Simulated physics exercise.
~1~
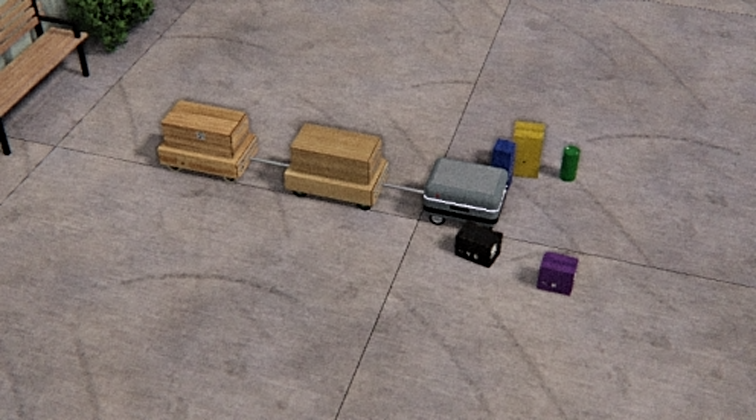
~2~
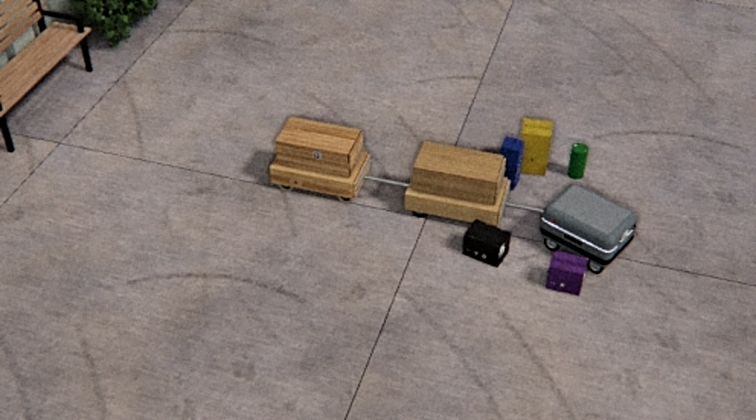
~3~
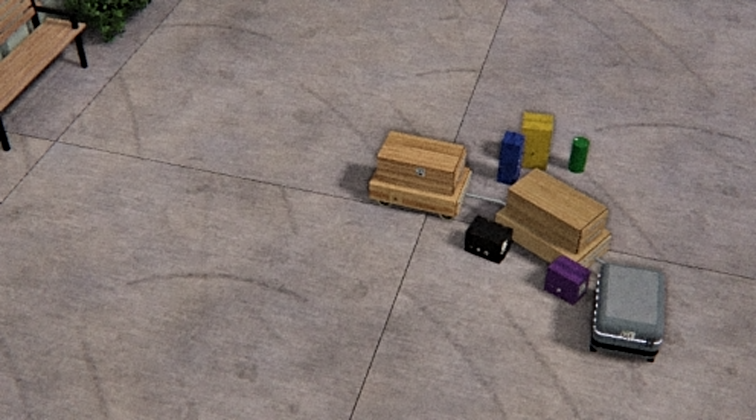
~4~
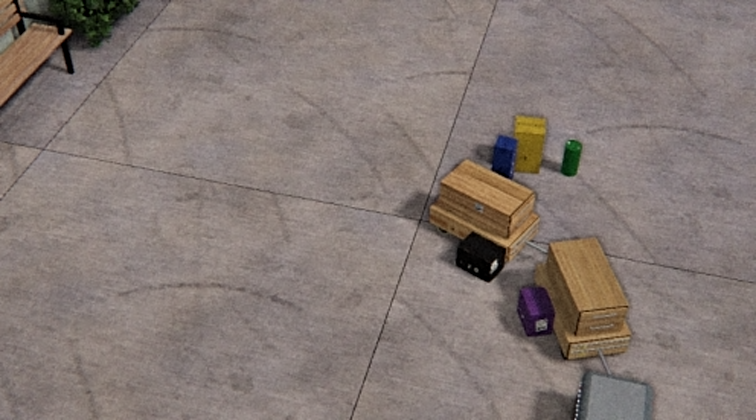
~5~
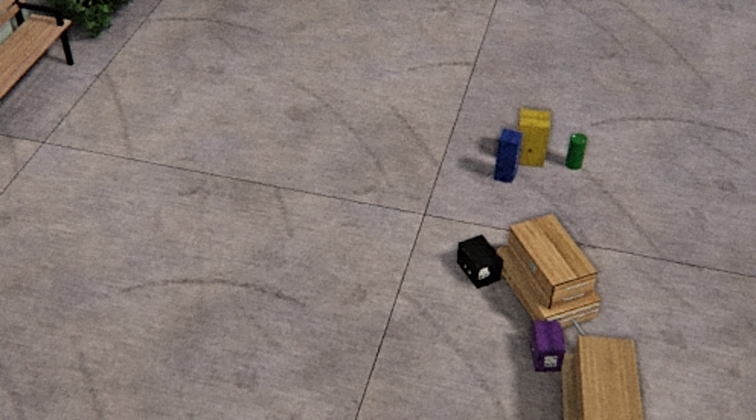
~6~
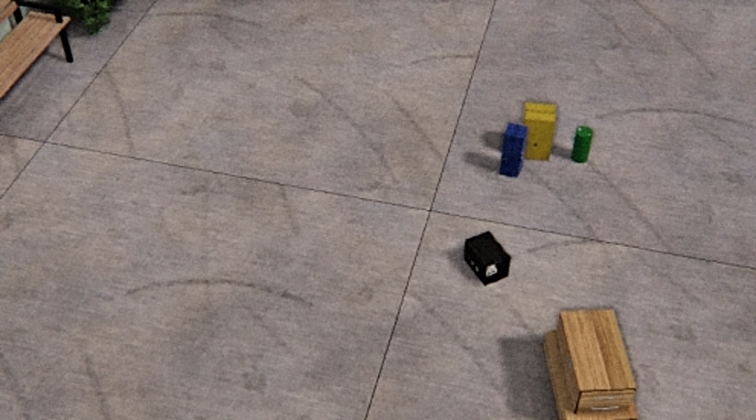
Grey tug towing two wooden carts right, then turning down past standing boxes, the carts shoving the purple and black boxes aside.
